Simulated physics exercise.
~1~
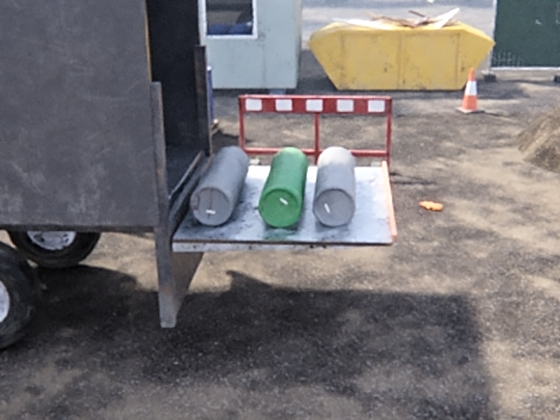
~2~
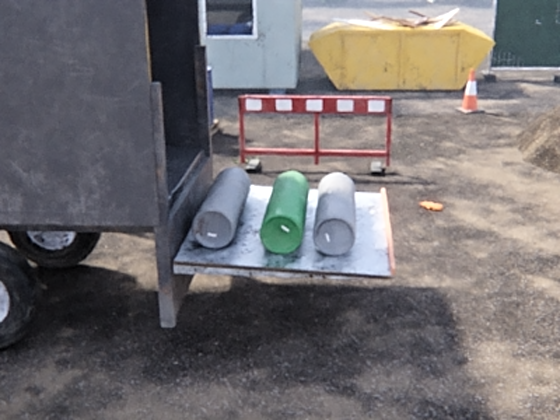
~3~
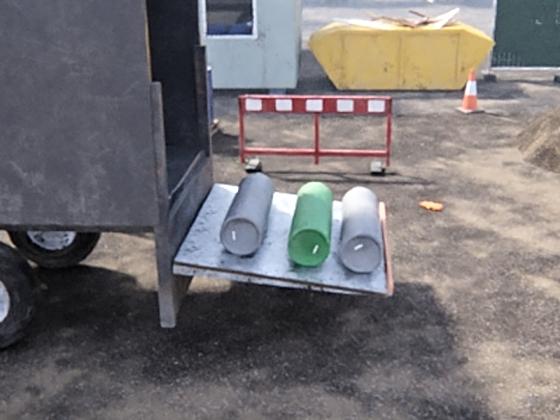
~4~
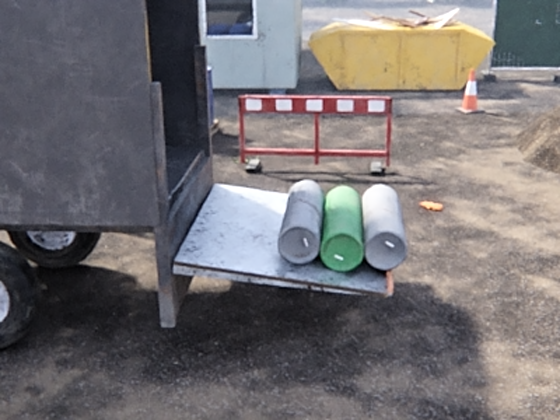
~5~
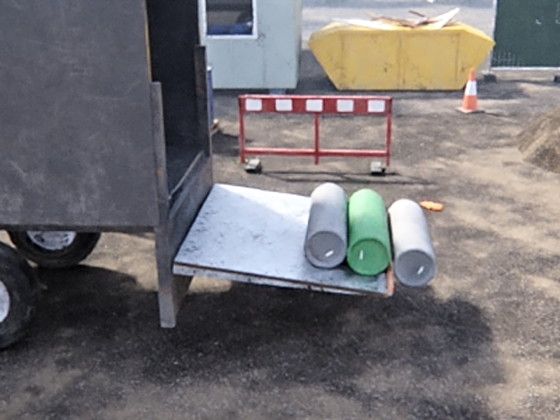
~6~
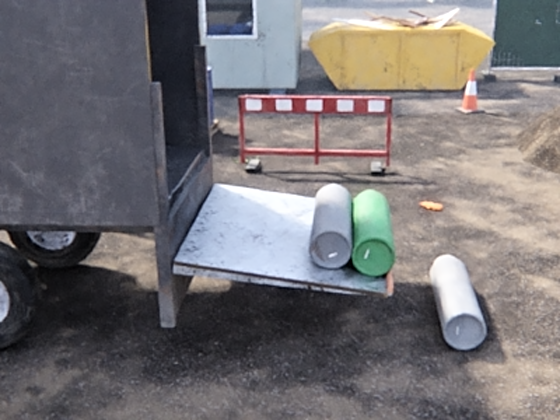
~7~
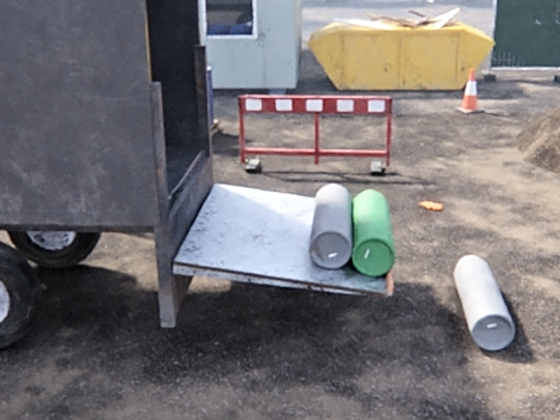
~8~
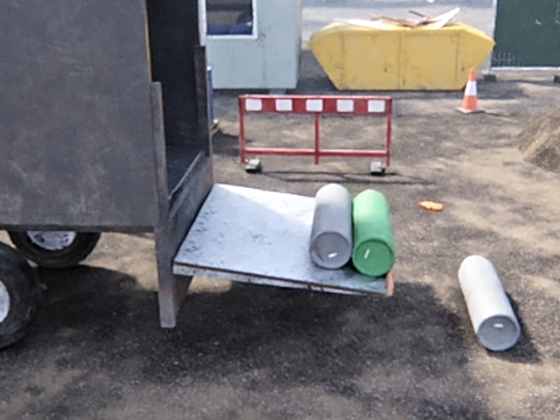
In the video, a platform at the back of a van body sinks and tilts, and three cylinders, one green between two grey, roll right; the right-hand grey one drops to the ground and comes to rest, while the other two stay at the platform's edge.
